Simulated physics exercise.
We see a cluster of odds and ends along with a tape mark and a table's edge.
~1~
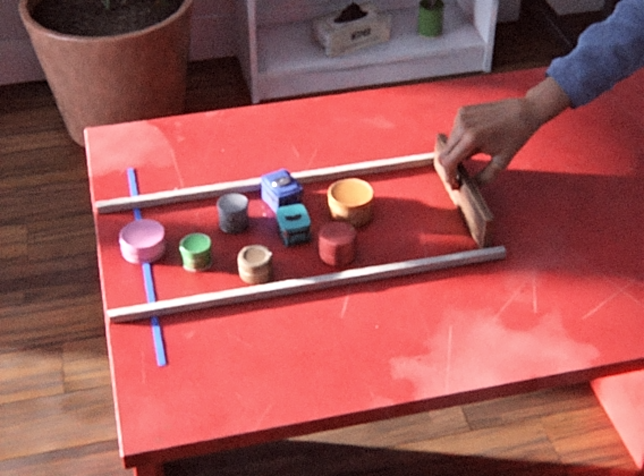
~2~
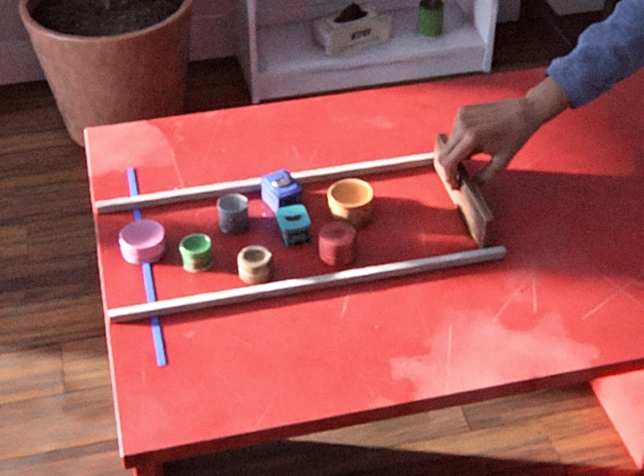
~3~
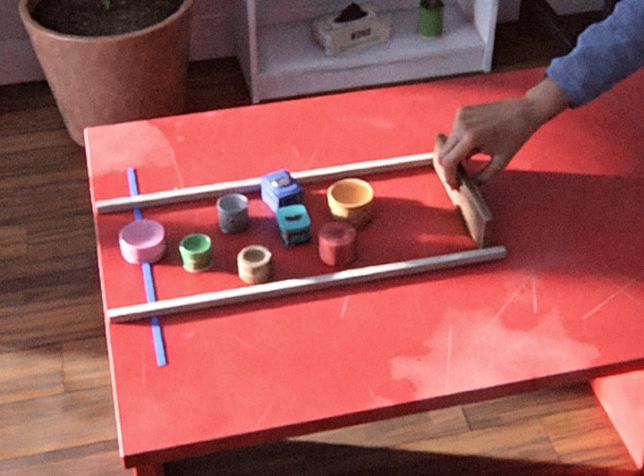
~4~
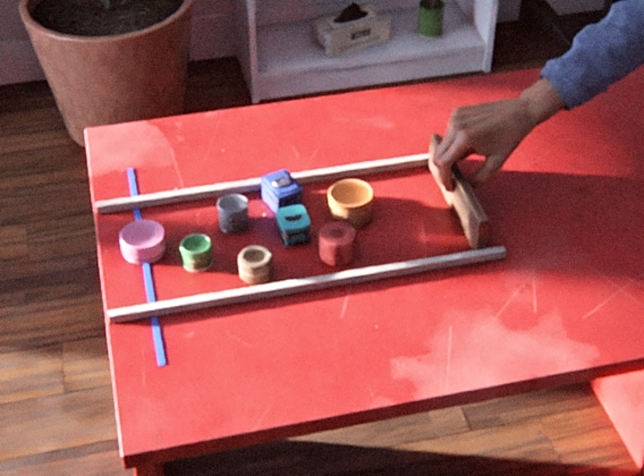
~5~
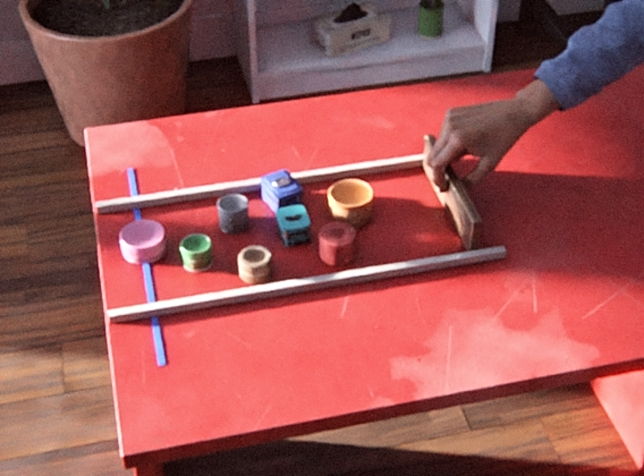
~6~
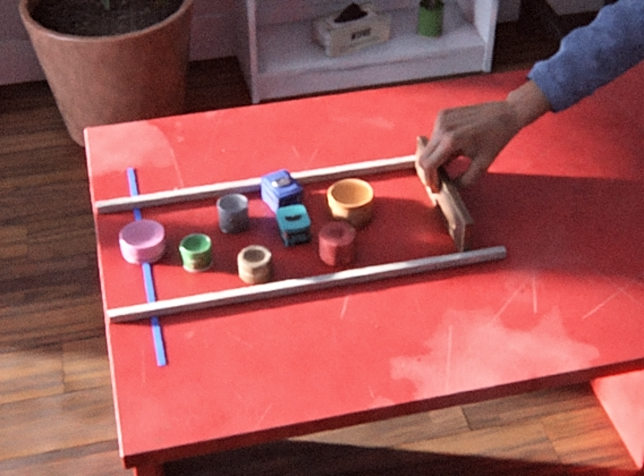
A hand slid a wooden board slightly left between two pale rails on a red table, while the small tubs, tins and blue case ahead of it stayed still near a strip of blue tape.
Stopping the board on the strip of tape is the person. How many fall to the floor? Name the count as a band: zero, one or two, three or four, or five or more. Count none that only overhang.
The count falls in the three or four band.
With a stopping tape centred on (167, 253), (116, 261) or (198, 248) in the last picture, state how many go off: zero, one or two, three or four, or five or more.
In order of the three spots, it's either one or two, then five or more, then no fall at all.
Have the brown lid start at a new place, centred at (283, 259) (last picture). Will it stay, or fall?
Well, this time it drops away.
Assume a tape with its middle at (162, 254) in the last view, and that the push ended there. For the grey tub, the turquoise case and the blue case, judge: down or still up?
Observed: Grey tub hangs on; turquoise case hangs on; blue case hangs on.
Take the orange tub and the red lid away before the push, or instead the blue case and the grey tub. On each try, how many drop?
First 1, then 2.
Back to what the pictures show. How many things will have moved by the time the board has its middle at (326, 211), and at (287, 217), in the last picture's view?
The counts are 4 and 6.
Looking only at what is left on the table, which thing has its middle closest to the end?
Result - foremost is the turquoise case.
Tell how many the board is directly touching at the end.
Number in contact with it: 3.
Early on, none off yet; pink tub at rest near (144, 242); green tin at rest near (197, 253); grey tub at rest near (234, 214).
Finally, the number that fall off is three or four; lost, brown lid, grey tub, green tin and pink tub.
